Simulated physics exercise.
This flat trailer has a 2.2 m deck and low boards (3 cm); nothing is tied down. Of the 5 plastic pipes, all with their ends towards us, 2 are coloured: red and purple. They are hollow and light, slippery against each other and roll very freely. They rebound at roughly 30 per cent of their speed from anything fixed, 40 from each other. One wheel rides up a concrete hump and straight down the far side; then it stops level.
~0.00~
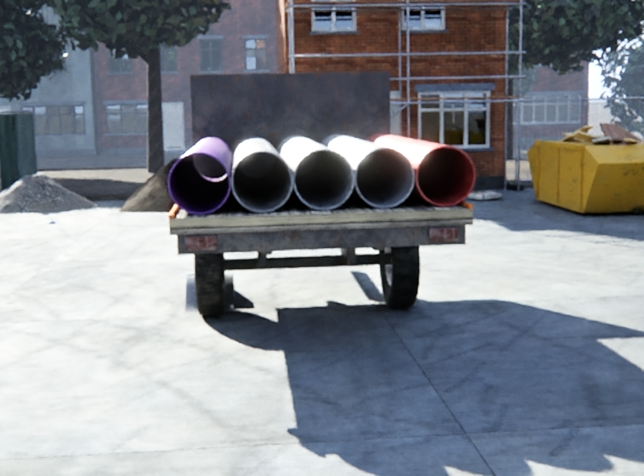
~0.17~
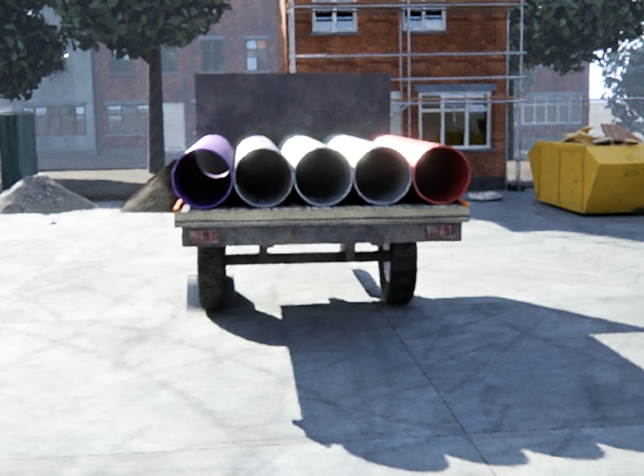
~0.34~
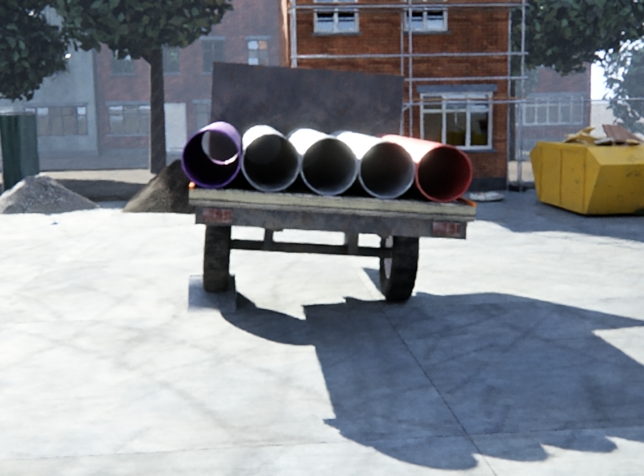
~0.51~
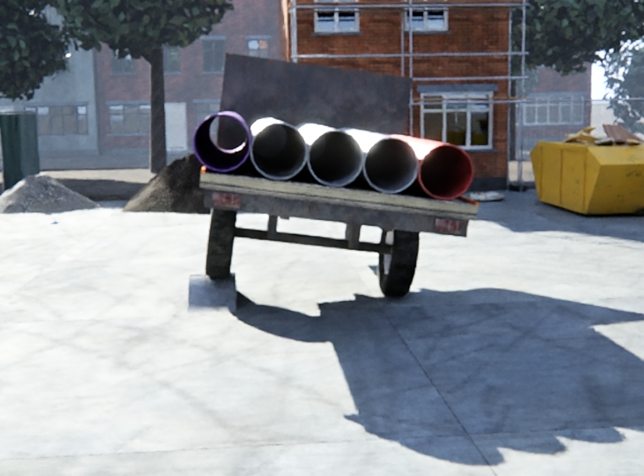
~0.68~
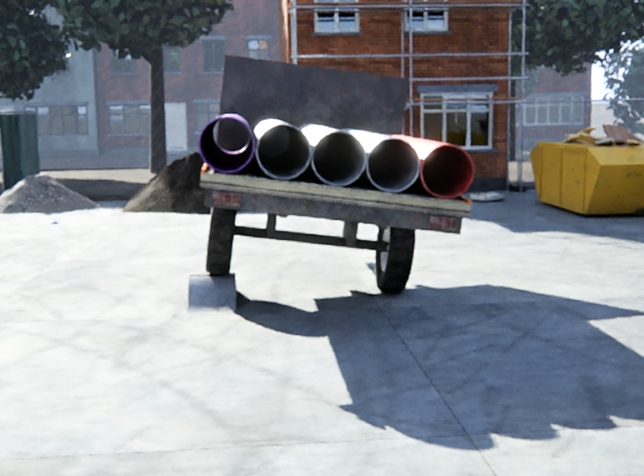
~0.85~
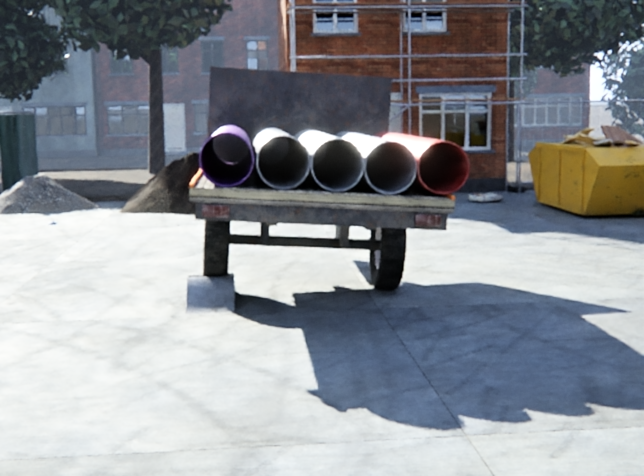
A flat trailer stands with its rear towards us on a sunlit, paved yard, seen from behind by a still camera, with a brick building and scaffolding beyond and a yellow skip at right. Five hollow pipes lie side by side across its deck, purple at left, three whitish, red at right. Rolling slowly away, its left wheel climbs a concrete hump, tilting deck and pipes modestly down rightward, then lowers, easing the slope.
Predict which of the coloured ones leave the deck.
The red one falls off; the purple one stays aboard.
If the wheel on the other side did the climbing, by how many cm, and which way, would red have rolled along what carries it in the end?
Some 50 cm leftwards.
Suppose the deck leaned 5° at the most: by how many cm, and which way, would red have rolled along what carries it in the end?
Some 10 cm rightwards.
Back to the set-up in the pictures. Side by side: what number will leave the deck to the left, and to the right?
Left 0, right 1.
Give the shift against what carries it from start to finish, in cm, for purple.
Moved: Purple 50.
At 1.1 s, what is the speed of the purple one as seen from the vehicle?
Near 0.2 m/s.
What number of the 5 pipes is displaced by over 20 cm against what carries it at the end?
The count is 5.
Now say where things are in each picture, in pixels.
The first frame shows red at (446, 176), purple at (200, 184); 5 of the 5 make up the bottom layer.
The second frame shows red at (442, 175), purple at (203, 179); the deck is a shade lower on the right.
The third frame shows red at (444, 174), purple at (211, 159); the deck slopes 5° down to the right.
The fourth frame shows red at (447, 172), purple at (222, 143); the deck slopes 8° down to the right.
The fifth frame shows red at (448, 172), purple at (227, 145); the deck slopes 8° down to the right.
The sixth frame shows red at (444, 168), purple at (227, 160); the deck slopes 4° down to the right.
After 1.1 s, red is dropping off the right side; purple is on the deck, 40 cm from the left edge, rolling right; 1 off so far.
After 1.2 s, red is dropping off the right side; purple is on the deck, 45 cm from the left edge, rolling right; 1 off so far.
After 1.3 s, red is dropping off the right side; purple is on the deck, 45 cm from the left edge, rolling right; 1 off so far.
After 1.4 s, red is dropping off the right side; no change for purple; 1 off so far.
At rest (3.9 s), red is down on the right; purple is on the deck, 70 cm from the left edge; 1 off so far.
